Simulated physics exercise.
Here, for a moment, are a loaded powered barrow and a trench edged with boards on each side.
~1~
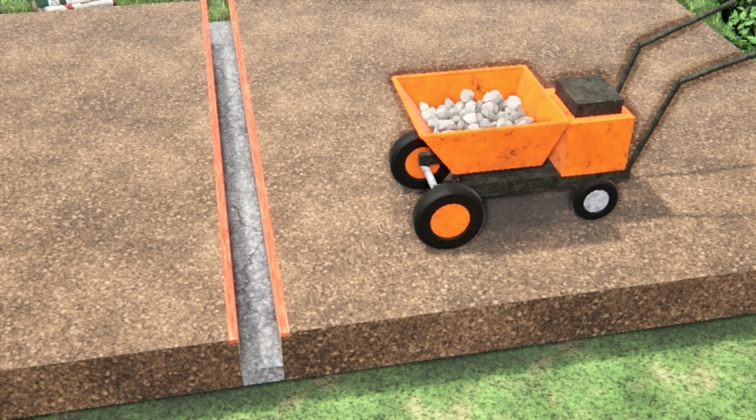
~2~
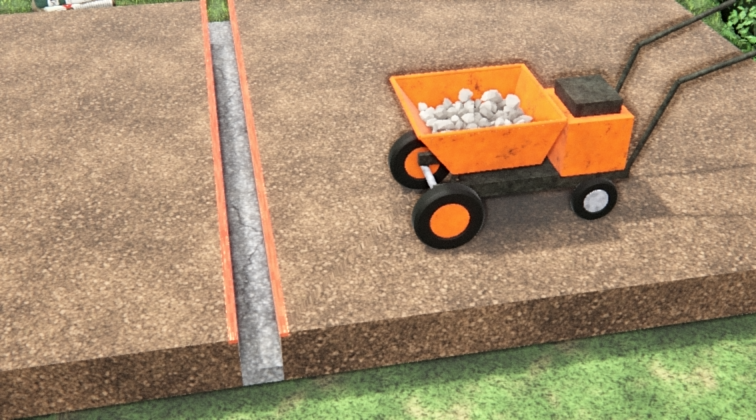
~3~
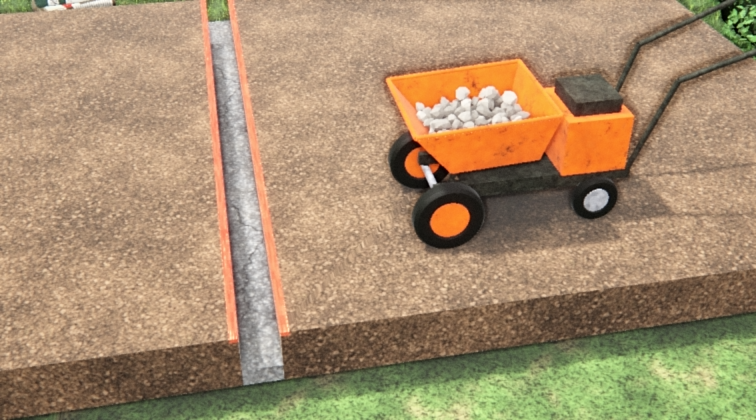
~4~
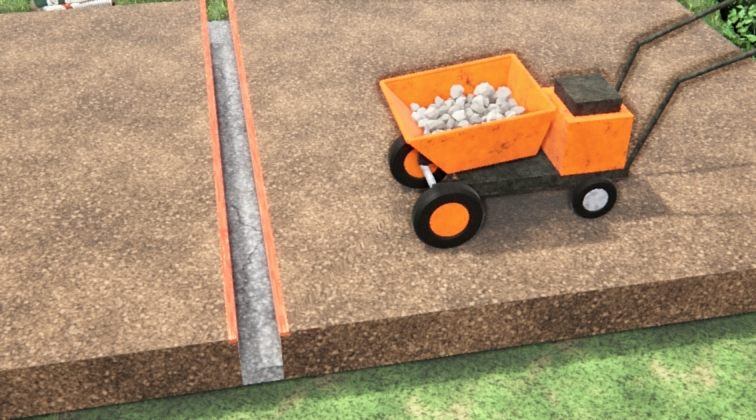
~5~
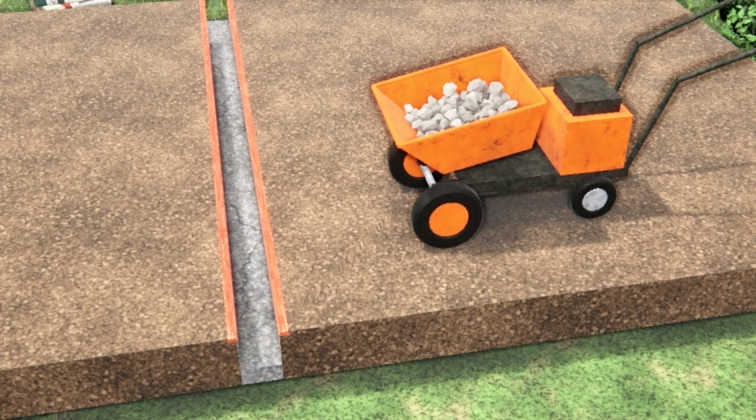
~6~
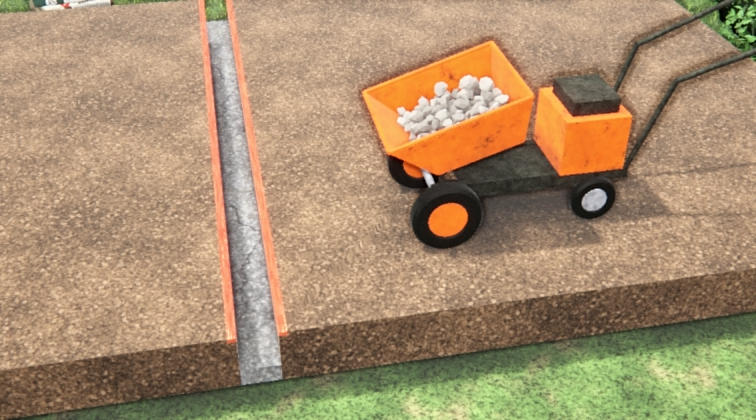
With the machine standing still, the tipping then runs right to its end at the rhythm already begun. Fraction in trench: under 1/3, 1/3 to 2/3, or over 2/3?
Looks to me like the trench gets below a third of the load.
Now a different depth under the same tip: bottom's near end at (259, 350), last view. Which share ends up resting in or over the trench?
About 10 per cent.
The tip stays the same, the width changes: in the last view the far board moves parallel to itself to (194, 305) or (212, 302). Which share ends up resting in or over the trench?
The first case gives around 10 percent, and the second around 10 percent.
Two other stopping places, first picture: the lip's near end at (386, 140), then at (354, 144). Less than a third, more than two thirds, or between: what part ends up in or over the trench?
The first try: Between a third and two thirds. The second: Beyond two thirds.
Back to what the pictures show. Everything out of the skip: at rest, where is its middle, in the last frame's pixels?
Resting centre, last frame: Roughly (308, 227).
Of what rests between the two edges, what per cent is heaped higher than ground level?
About 0 in a hundred.
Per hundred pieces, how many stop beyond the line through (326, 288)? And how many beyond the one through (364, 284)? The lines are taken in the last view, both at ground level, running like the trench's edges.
Respectively 50 and 90 percent.
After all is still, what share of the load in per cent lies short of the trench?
Roughly 80 percent of the pieces, I think.
Shortly afterwards, skip tipped steeply; the whole lot in the skip.
Next, skip tipped steeply; all but a few in the skip; a little short of the trench; only a few falling.
Some moments later, skip tipped right over; near a quarter in the skip; near two thirds short of the trench; a little in or heaped over the trench.
In the end, skip tipped right over; only a few in the skip; the bulk short of the trench; a little in or heaped over the trench; none at all beyond it.
